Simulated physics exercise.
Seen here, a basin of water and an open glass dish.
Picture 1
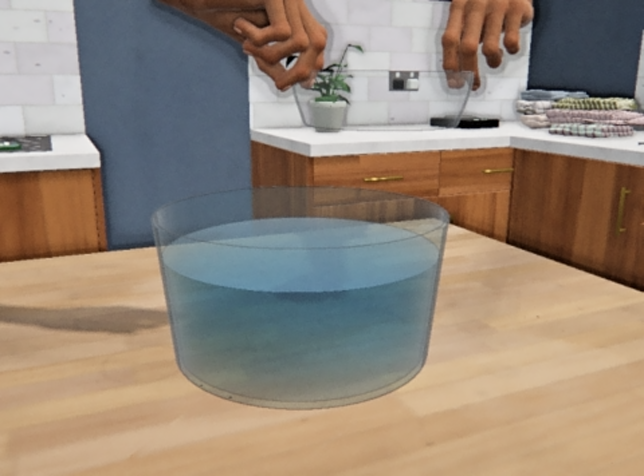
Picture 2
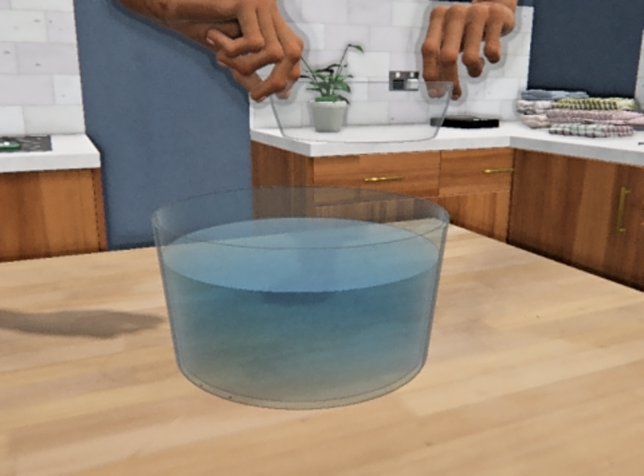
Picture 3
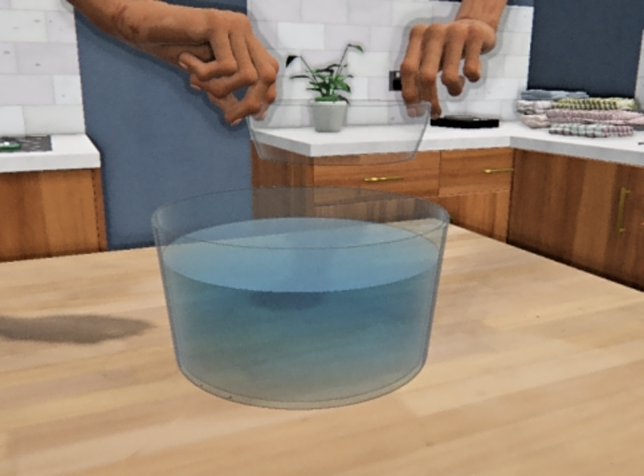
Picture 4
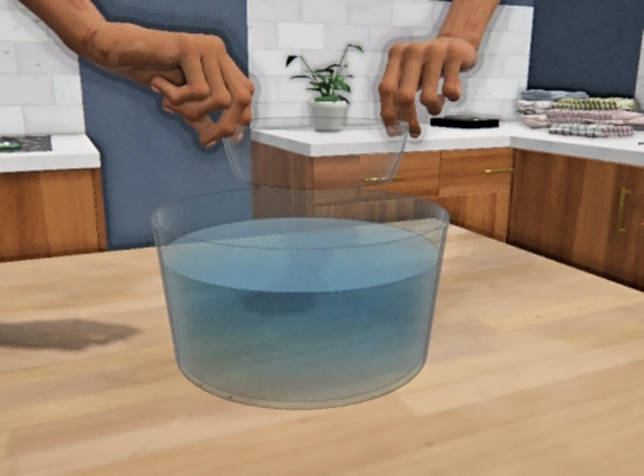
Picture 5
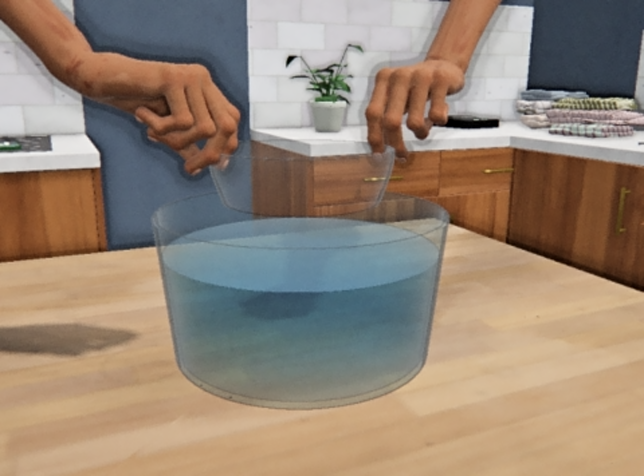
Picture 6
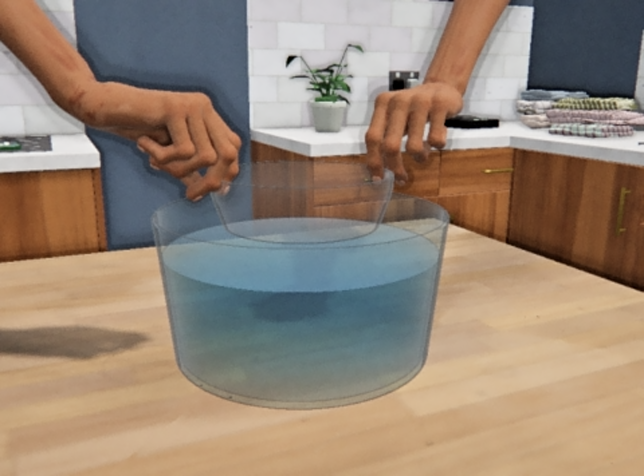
In a kitchen, two hands hold a clear, open glass dish above a basin of bluish water on a wooden surface, lowering it while shifting left, until the empty dish is just over the water.
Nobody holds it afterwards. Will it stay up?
Once free, it floats.
Soon after, the dish dips into the water.
Later, it bobs and steadies.
In the end, the dish floats with about half of its side showing.
